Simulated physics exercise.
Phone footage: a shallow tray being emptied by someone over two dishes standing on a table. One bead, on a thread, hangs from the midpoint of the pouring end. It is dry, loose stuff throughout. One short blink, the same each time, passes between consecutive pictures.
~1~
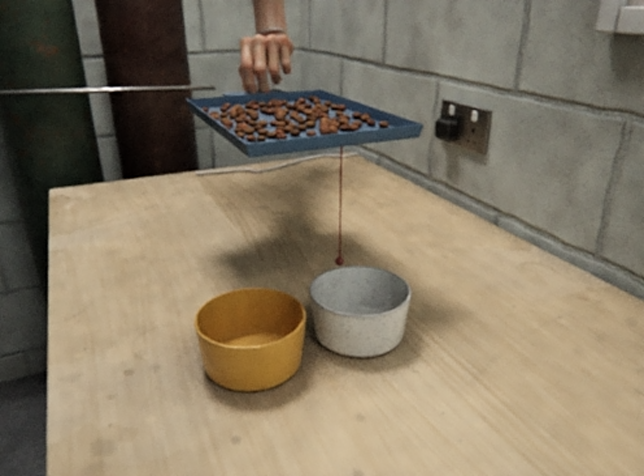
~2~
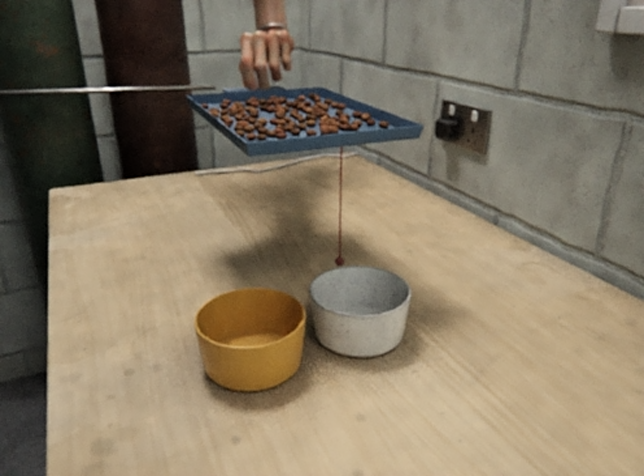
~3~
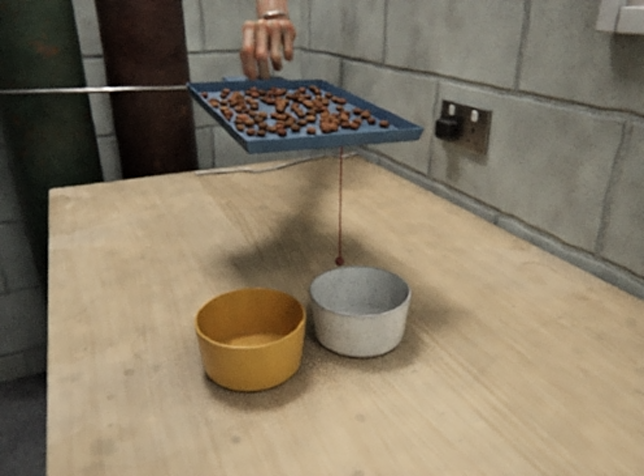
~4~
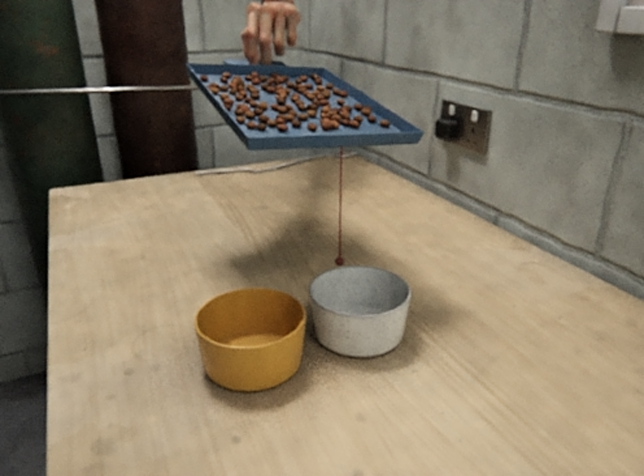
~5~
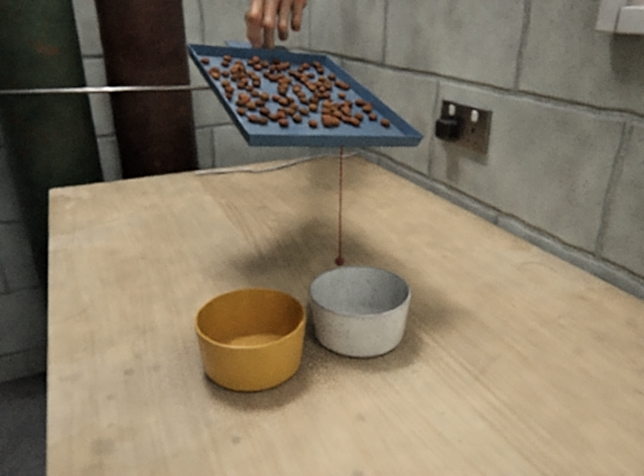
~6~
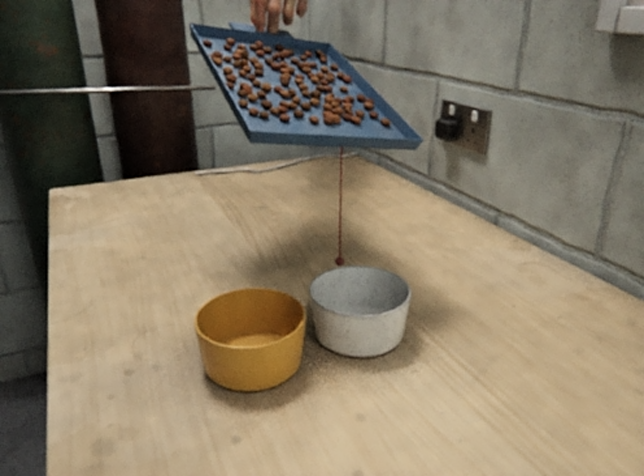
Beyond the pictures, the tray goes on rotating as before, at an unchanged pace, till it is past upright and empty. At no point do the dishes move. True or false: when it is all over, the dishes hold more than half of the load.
False.
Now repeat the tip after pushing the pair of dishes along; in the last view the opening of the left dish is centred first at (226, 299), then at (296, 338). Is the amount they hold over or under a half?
At the first place the smaller part, at the second less than half.
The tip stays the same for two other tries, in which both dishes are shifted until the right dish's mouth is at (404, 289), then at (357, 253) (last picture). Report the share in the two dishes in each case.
Around 50 % followed by around 20 %.
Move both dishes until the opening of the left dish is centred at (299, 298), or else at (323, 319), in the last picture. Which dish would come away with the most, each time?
Try 1: The dish to the right; try 2: The dish to the right.
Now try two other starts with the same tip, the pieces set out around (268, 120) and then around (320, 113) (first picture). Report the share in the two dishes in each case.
From the first start you get 20 in a hundred, from the second 10 in a hundred.
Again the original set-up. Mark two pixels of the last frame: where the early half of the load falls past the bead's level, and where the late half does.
Around (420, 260), followed by around (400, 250).
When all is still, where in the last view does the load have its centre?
The centre comes to rest close to (433, 312).
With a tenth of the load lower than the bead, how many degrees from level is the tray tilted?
That happens at around 75°.
Shortly afterwards, tray tipped steeply; all but a few on the tray; only a few in the air.
Next, tray tipped past a quarter turn; a little on the tray; a little in the right dish; near two thirds outside both; a little in the air.
Some moments later, tray tipped past a quarter turn; a little in the right dish; the bulk outside both.
In the end, tray tipped past a quarter turn; none at all in the left dish; a little in the right dish; the bulk outside both.
